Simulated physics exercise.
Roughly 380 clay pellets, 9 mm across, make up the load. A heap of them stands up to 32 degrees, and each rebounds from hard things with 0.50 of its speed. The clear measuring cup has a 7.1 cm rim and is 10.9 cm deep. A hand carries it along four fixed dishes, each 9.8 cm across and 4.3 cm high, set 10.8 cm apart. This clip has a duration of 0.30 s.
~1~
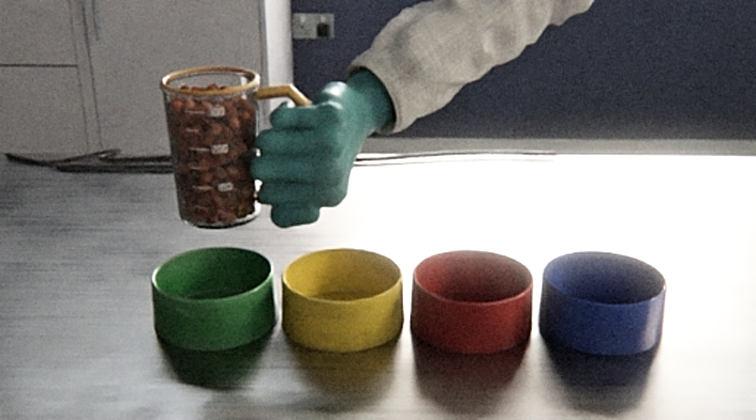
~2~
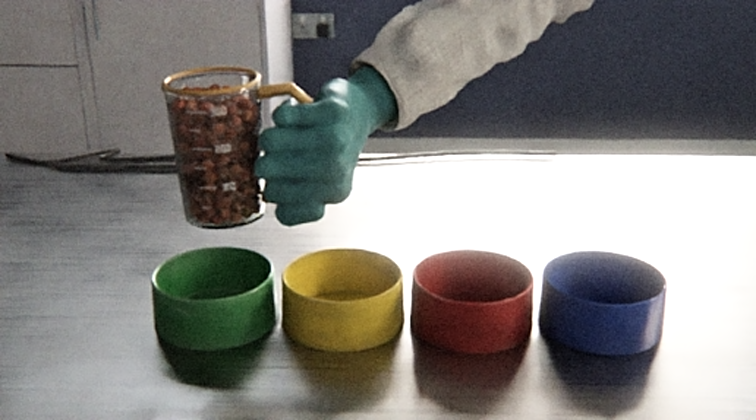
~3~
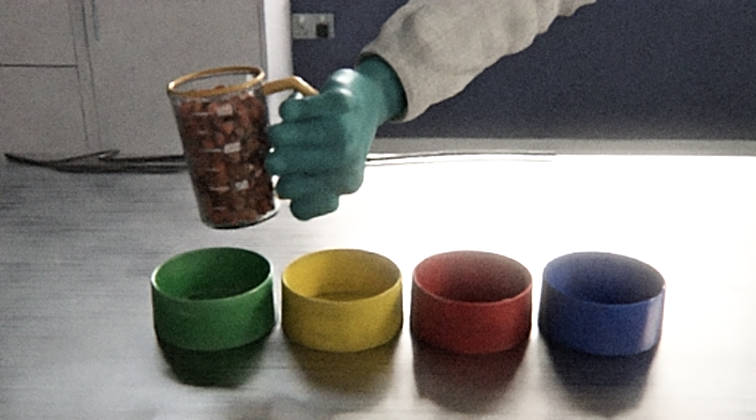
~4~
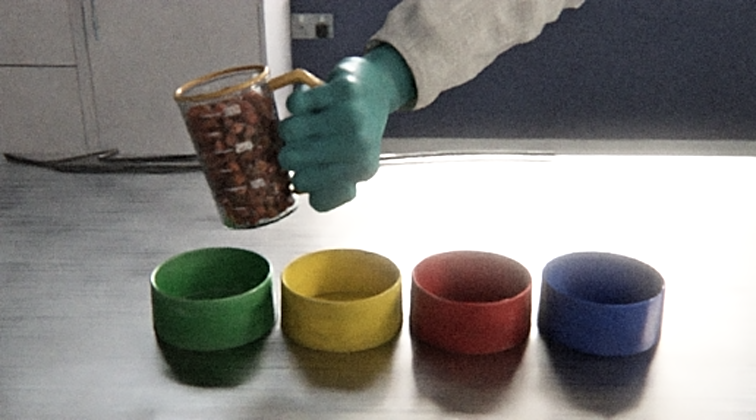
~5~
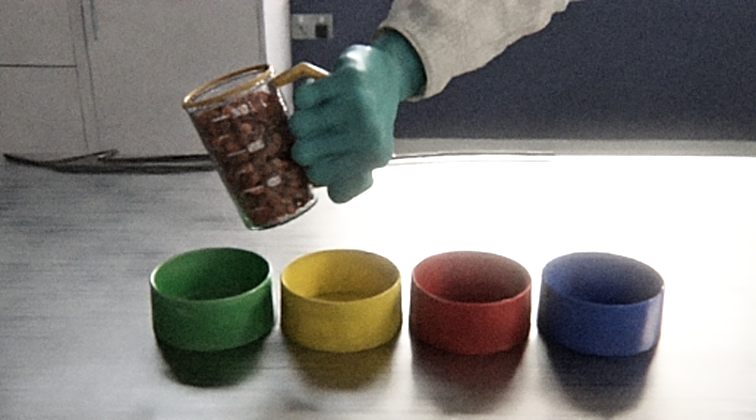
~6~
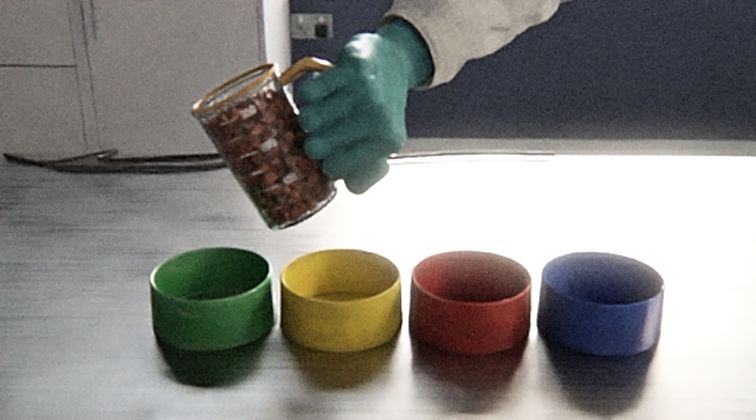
On a shiny tabletop, a teal-gloved hand held a clear cup of reddish-brown pieces above a row of green, yellow, red and blue dishes, then gradually tilted it leftward while shifting slightly to the right.
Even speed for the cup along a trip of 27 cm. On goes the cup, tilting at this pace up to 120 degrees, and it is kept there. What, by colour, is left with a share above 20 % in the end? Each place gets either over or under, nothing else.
Red: You'll see more than a fifth there. Blue: You'll see a fifth or less there. Green: You'll see a fifth or less there. Yellow: You'll see more than a fifth there. Counter: You'll see a fifth or less there.
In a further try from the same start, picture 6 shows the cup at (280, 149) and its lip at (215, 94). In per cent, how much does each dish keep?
The red dish keeps 100, the blue one 0, the green one 0 and the yellow one 0.
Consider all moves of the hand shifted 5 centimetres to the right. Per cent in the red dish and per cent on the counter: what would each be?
Red: 80, counter: 10.
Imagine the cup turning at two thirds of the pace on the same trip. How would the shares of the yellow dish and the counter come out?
The yellow dish 0, the counter 0.
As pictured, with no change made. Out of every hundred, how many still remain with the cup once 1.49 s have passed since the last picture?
Some 0 %.
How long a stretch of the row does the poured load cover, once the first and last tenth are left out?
Some 14 cm.
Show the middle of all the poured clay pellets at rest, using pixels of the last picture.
At about (434, 303).
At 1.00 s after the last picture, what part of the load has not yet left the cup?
I'd estimate some 50 per cent of the load.
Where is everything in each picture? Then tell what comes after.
The first picture shows cup at (215, 148), tilt 0 degrees, lip at (164, 80), moved 0.0 cm; middle of the pieces at (219, 153); green dish at (213, 273); yellow dish at (342, 274); red dish at (473, 275); blue dish at (604, 277).
The second picture shows cup at (219, 148), tilt 2 degrees, lip at (166, 82), moved 0.3 cm; middle of the pieces at (223, 153).
The third picture shows cup at (229, 149), tilt 7 degrees, lip at (170, 86), moved 1.1 cm; middle of the pieces at (233, 153).
The fourth picture shows cup at (242, 149), tilt 13 degrees, lip at (177, 93), moved 2.2 cm; middle of the pieces at (247, 153).
The fifth picture shows cup at (256, 149), tilt 20 degrees, lip at (186, 100), moved 3.3 cm; middle of the pieces at (260, 152).
The sixth picture shows cup at (269, 149), tilt 26 degrees, lip at (195, 108), moved 4.4 cm; middle of the pieces at (274, 152); green dish at (212, 273); yellow dish at (341, 274); red dish at (471, 276); blue dish at (602, 277).
Then, 0.60 s after the last picture, tilt 92 degrees; cup holds 100 %.
Then, 1.00 s after the last picture, tilt 120 degrees; cup holds 50 %, red 10 %, yellow 30 %.
Then, 1.49 s after the last picture, tilt 120 degrees; cup holds 0 %, red 55 %, yellow 35 %.
In the end, red 55 %, blue 0 %, green 0 %, yellow 35 %, counter 15 %.
